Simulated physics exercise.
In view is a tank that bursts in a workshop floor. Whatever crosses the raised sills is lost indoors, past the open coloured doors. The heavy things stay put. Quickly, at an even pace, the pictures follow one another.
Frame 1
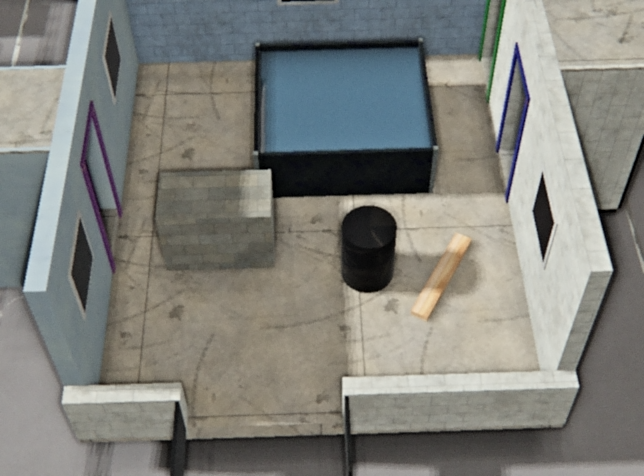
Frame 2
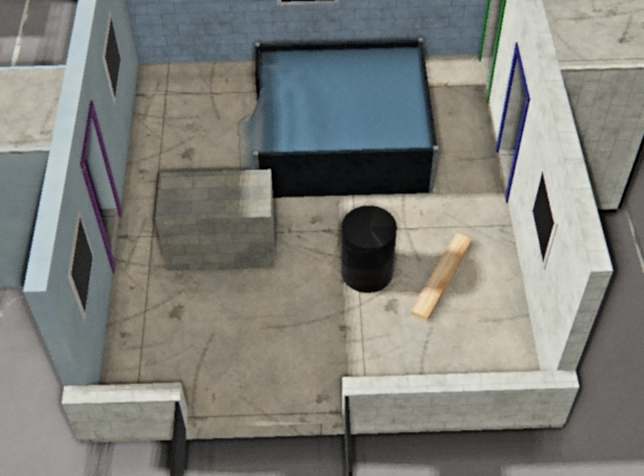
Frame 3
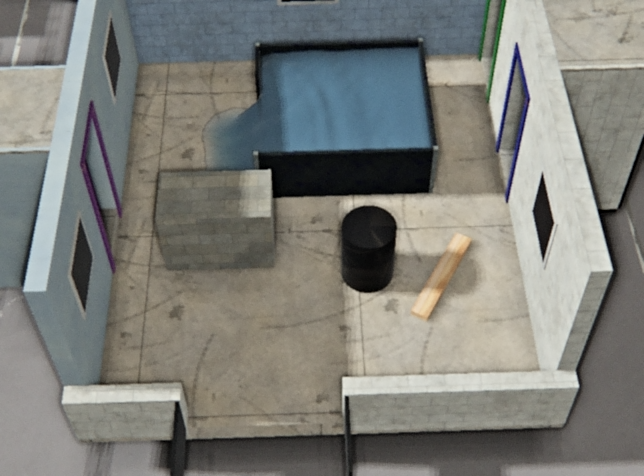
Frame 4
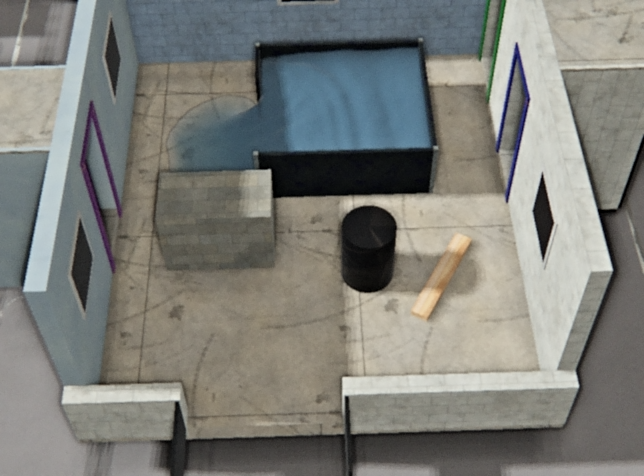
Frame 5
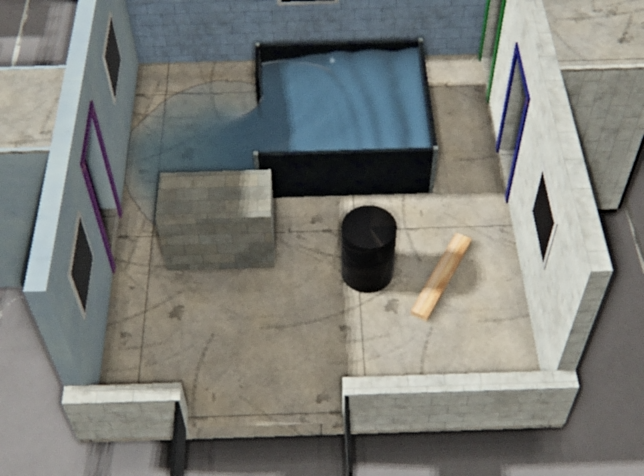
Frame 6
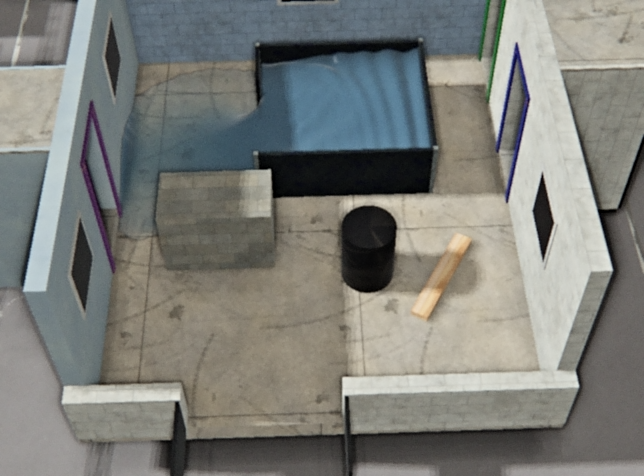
Water burst out through the left side of a dark-walled tank in a workshop and spread across the floor behind a grey block to the left wall, while the black cylinder and wooden plank stayed still.
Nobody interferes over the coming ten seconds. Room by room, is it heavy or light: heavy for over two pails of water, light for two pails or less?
My prediction: I expect the blue door to stop at two buckets or less. I expect the purple door to go past two buckets. I expect the green door to go past two buckets.
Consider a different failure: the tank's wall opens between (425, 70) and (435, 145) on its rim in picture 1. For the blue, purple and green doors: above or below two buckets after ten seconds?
One by one: The blue one goes over; the purple one stays under; the green one lets more in.
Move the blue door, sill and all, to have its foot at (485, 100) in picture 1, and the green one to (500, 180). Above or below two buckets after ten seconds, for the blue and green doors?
So the blue door goes beyond the limit; as for the green door, it stays beneath the limit.
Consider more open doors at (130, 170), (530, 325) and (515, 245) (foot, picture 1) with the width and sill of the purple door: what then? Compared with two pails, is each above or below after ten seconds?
Lab note, doors in listed order: Over the limit, under the limit, under the limit.
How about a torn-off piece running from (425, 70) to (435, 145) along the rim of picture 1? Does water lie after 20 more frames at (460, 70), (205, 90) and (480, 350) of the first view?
First soaked through, second soaked through, third soaked through.
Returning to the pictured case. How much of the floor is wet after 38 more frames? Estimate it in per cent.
About 90 in a hundred.
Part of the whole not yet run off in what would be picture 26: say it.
Around 94 in a hundred.
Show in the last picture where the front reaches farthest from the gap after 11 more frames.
The wet edge reaches furthest near (97, 413).
A moment on, water covers 25 % of the floor; the blue door not reached, the purple door under two buckets in, the green door not reached.
Next, water covers 40 % of the floor; the blue door not reached, the purple door over two buckets in, the green door not reached.
Then, water covers 55 % of the floor; the blue door not reached, the purple door far over two buckets in, the green door under two buckets in.
Later, water covers 90 % of the floor; the blue door wet at the sill, nothing in, the purple door far over two buckets in, the green door far over two buckets in.
In the end, water covers 100 % of the floor; the blue door under two buckets in, the purple door far over two buckets in, the green door far over two buckets in.
